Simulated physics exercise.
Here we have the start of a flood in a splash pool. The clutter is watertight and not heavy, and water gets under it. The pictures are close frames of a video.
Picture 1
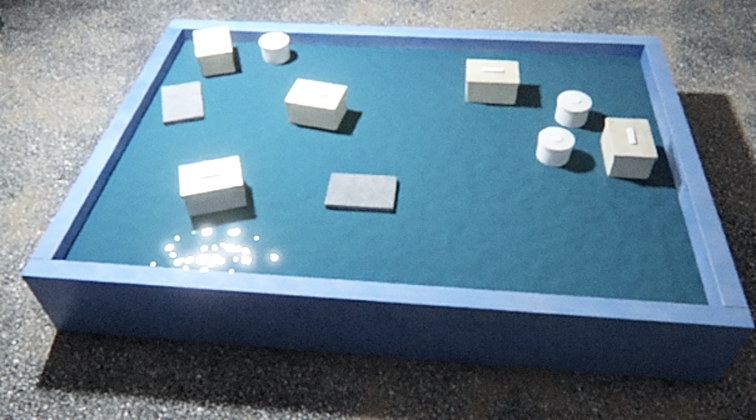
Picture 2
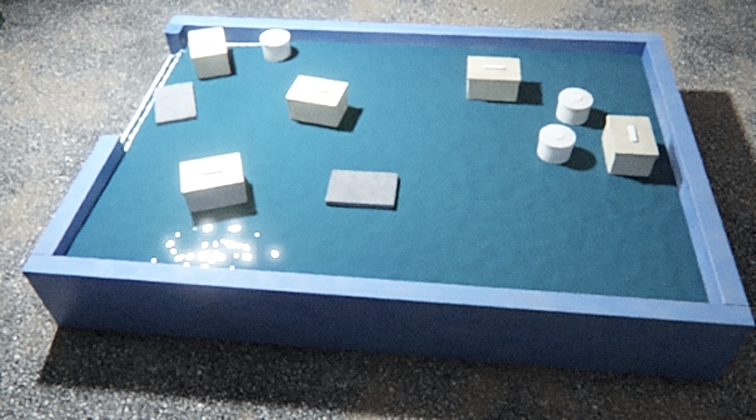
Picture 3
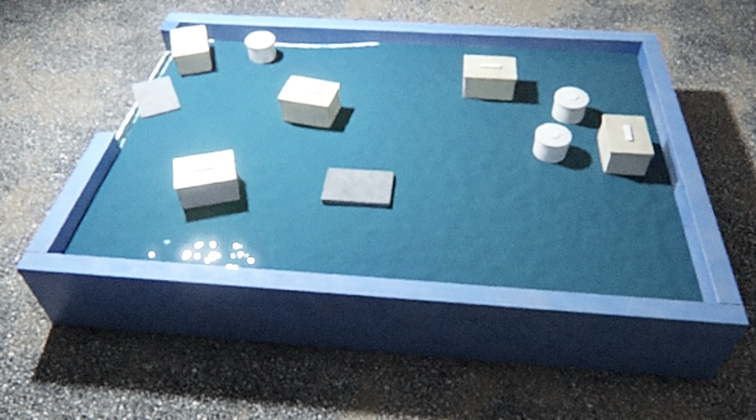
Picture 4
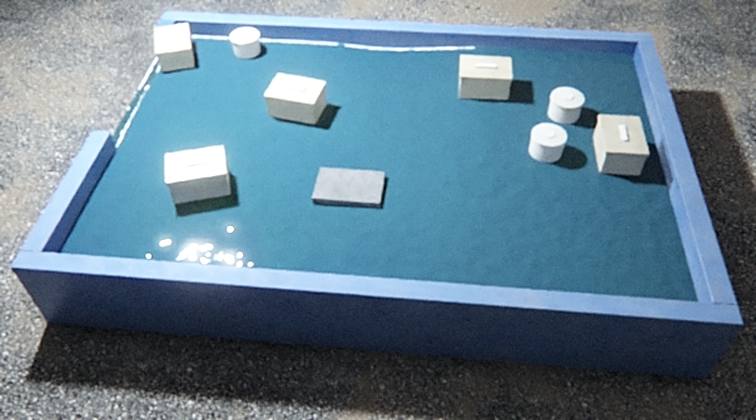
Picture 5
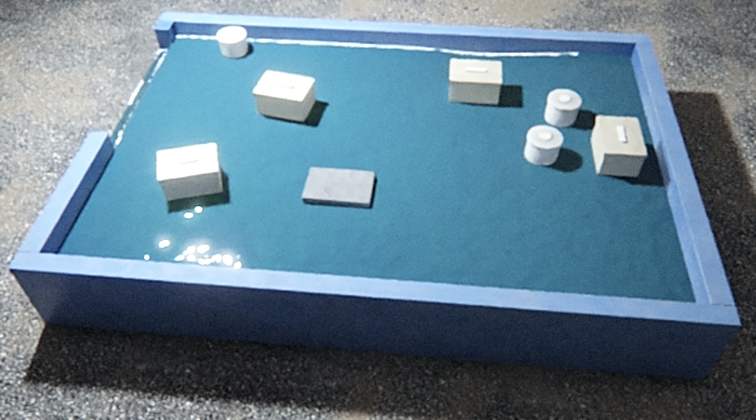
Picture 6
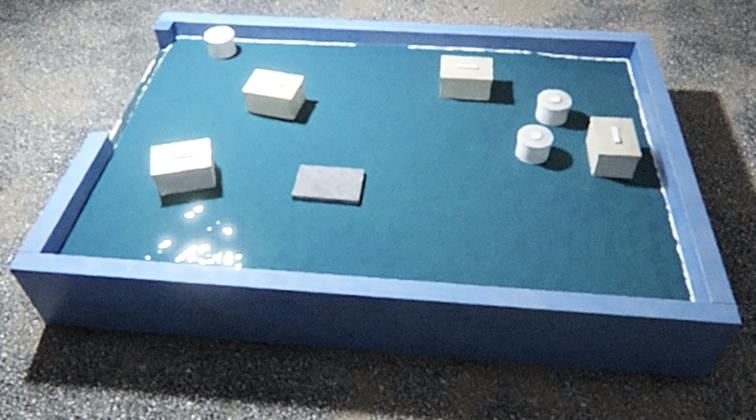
White boxes and tubs drift slowly left across a blue pool as a side gap opens.
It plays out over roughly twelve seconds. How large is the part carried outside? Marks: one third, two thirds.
That comes to one to two thirds.
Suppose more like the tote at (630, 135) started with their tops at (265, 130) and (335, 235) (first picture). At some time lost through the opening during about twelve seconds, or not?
As listed: Through, stays.
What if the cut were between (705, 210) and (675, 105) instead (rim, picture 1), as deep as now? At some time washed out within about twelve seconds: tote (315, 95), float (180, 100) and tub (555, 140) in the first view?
As listed: Still in, no, carried outside.
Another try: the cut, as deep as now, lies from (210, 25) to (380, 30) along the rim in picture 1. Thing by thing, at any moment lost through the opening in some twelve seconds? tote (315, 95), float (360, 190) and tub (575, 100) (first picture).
As listed: Yes, no, inside.
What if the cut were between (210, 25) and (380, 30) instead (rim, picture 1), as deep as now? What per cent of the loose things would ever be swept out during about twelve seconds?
Roughly 40 per cent.
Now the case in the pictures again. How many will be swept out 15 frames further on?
The number is 5.
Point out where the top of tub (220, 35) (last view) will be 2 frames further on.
Around (192, 37).
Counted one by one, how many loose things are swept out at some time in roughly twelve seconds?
It comes to 5.
A moment on, 2 of 10 are out; 8 afloat.
Next, 3 of 10 are out; 7 afloat.
Later, 5 of 10 are out; 5 afloat.
In the end, 5 of 10 are out; 5 afloat.
